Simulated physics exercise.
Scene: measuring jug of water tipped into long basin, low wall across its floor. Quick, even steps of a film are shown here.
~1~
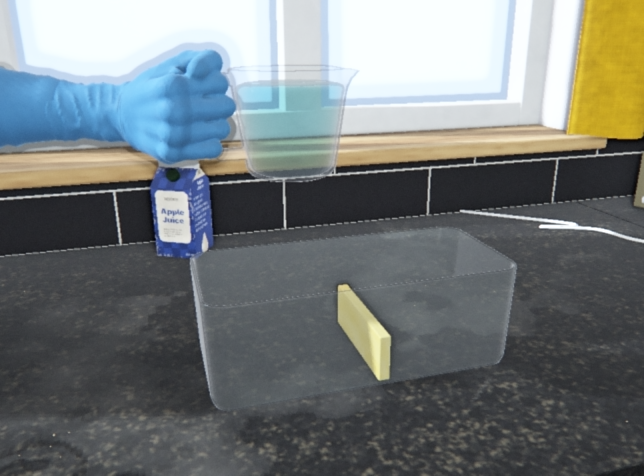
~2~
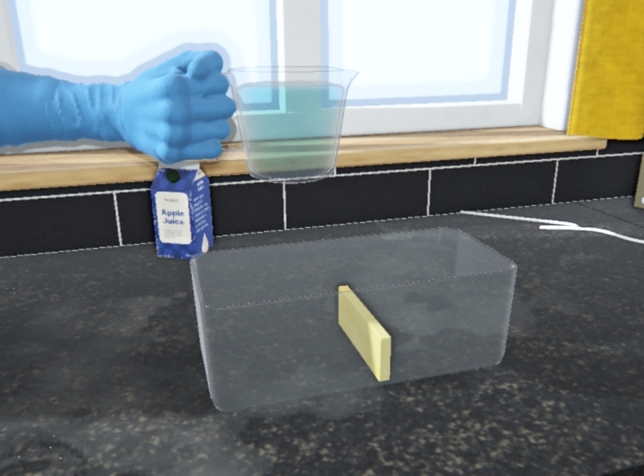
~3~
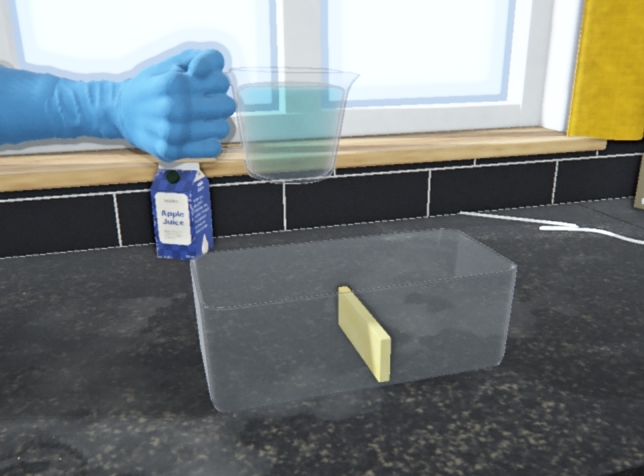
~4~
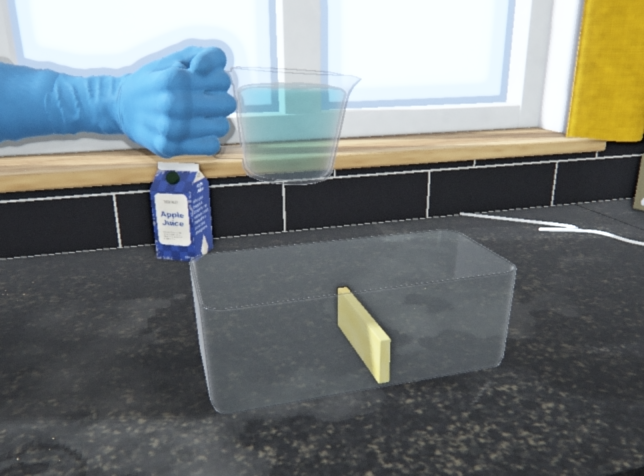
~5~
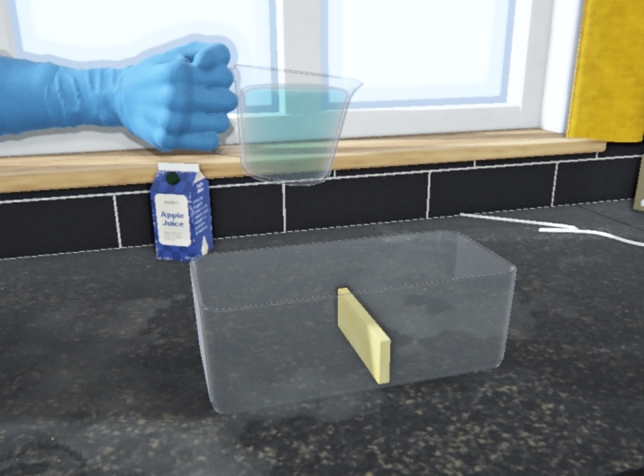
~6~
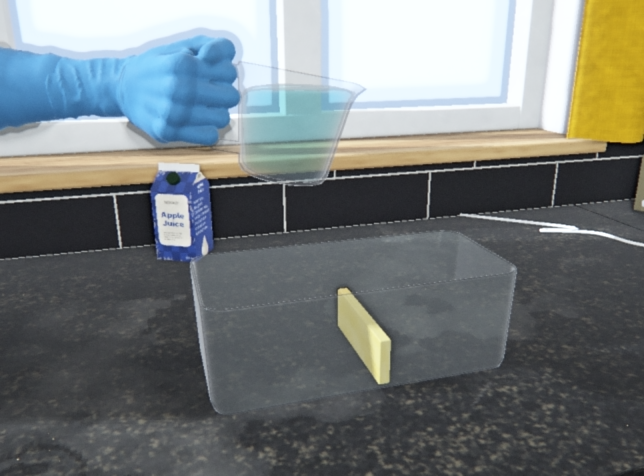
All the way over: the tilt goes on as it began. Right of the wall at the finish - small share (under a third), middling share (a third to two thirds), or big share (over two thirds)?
Big.
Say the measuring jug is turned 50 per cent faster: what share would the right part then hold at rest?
Close to 90 in a hundred.
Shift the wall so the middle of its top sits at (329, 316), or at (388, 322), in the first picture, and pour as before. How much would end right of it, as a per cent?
Roughly 95 per cent first and roughly 70 per cent second.
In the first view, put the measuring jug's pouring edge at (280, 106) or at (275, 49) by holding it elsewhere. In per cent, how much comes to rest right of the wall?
In order, some 10 and 20 percent.
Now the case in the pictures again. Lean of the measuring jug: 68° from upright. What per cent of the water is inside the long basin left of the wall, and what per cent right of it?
Left about 0, right about 10.
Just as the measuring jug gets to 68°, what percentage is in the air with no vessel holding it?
Something close to 25 percent of it.
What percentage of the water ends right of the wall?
Around 90 %.
A moment on, the tilt is 68° and 65 per cent is still to pour, 0 is left of the wall and 12 right of it.
Next, the tilt is 107° and 7 per cent is still to pour, 2 is left of the wall and 80 right of it.
Then the tilt is 117° and 0 per cent is still to pour, 7 is left of the wall and 92 right of it.
Later the tilt is 117° and 0 per cent is still to pour, 7 is left of the wall and 92 right of it.
At rest 7 per cent lies left of the wall, 92 right of it and 1 outside.
